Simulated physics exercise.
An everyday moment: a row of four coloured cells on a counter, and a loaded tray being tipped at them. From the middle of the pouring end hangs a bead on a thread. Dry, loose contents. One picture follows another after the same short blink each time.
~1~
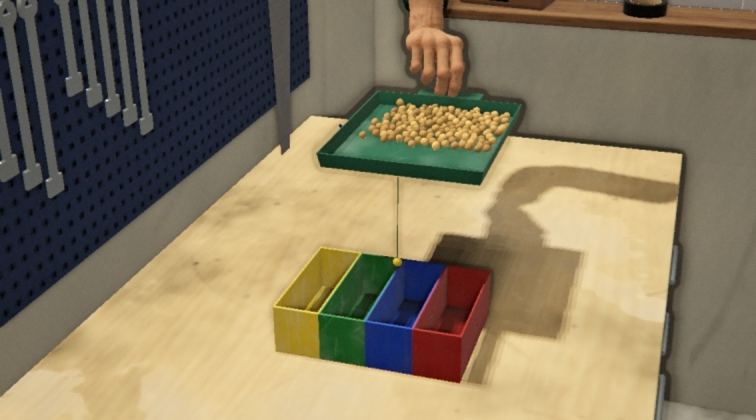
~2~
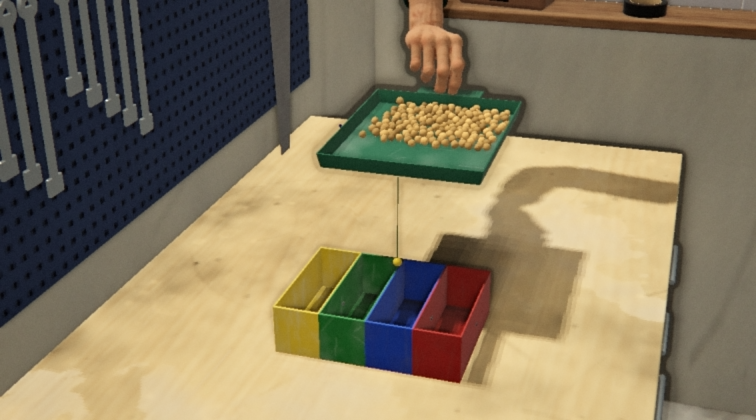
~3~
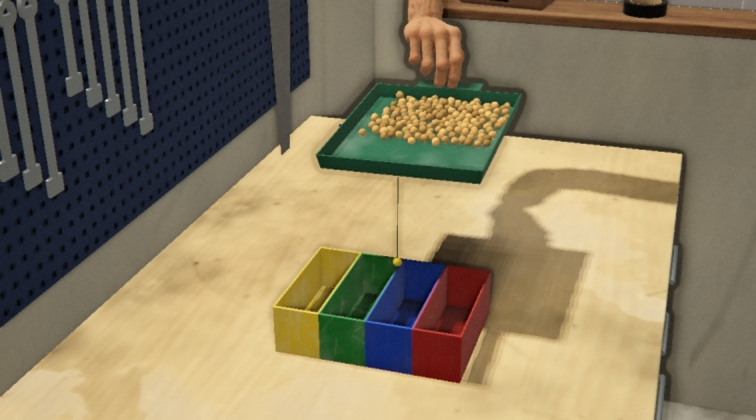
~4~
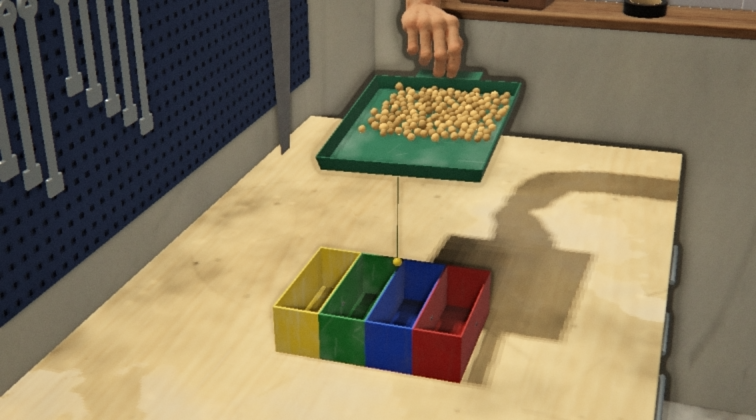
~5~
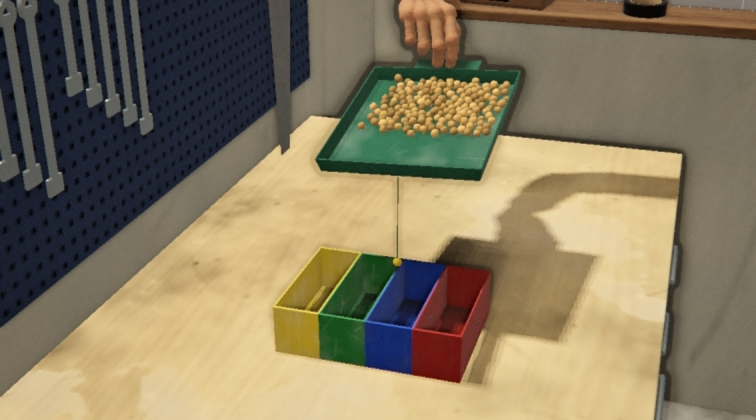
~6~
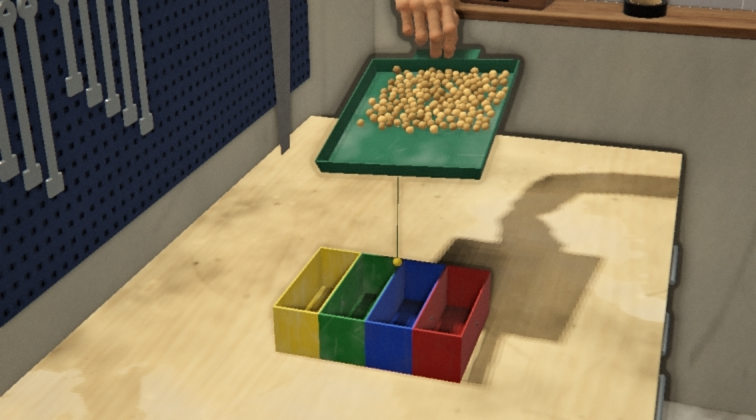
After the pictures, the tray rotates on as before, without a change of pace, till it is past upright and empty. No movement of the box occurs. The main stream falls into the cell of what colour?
Colour: Yellow.
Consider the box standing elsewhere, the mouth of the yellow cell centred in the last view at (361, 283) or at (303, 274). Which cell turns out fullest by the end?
The first placing favours the yellow one, while the second favours green.
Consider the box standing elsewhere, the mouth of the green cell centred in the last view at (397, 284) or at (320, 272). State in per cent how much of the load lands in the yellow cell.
The first position comes out at 40 per cent, the other at 0 per cent.
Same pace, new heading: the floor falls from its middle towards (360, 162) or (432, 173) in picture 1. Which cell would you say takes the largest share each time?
Case 1 - the yellow one. Case 2 - that red cell.
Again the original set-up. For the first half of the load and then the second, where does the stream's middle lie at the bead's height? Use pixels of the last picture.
About (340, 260), and after that about (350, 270).
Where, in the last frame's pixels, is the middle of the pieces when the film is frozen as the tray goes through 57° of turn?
The middle of the load sits near (373, 148).
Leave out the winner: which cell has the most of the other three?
The green cell.
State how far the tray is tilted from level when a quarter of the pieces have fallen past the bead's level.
At about 105°.
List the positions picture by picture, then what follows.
Corners of the pouring end at (320, 152) and (481, 170), level; middle of the load at (443, 127), dried chickpeas; bead on its thread at (398, 262); yellow cell at (297, 328); green cell at (342, 336); blue cell at (389, 343); red cell at (437, 351), in the first picture.
Corners of the pouring end at (320, 152) and (480, 170), level; middle of the load at (443, 126), in the second picture.
Corners of the pouring end at (320, 154) and (480, 169), tipped barely, lowest at the left corner; middle of the load at (443, 121), in the third picture.
Corners of the pouring end at (319, 156) and (480, 168), tipped a little, lowest at the left corner; middle of the load at (443, 114), in the fourth picture.
Corners of the pouring end at (319, 158) and (479, 167), tipped a little, lowest at the left corner; middle of the load at (442, 107), in the fifth picture.
Corners of the pouring end at (319, 159) and (478, 166), tipped clearly, lowest at the left corner; middle of the load at (441, 101); yellow cell at (297, 328); green cell at (342, 336); blue cell at (389, 343); red cell at (437, 351), in the sixth picture.
Soon, tray tipped steeply; nearly all on the tray; a stray few falling or outside the box.
A while on, tray tipped right over; most on the tray; a small part in the green cell; a small part in the yellow cell; a stray few falling or outside the box.
Towards the end, tray tipped past a quarter turn; about half in the yellow cell; about a third in the green cell; a small part in the blue cell; a stray few in the red cell; a stray few falling or outside the box.
Finally, tray tipped past a quarter turn; about half in the yellow cell; about a third in the green cell; a small part in the blue cell; a stray few in the red cell; a stray few outside the box.
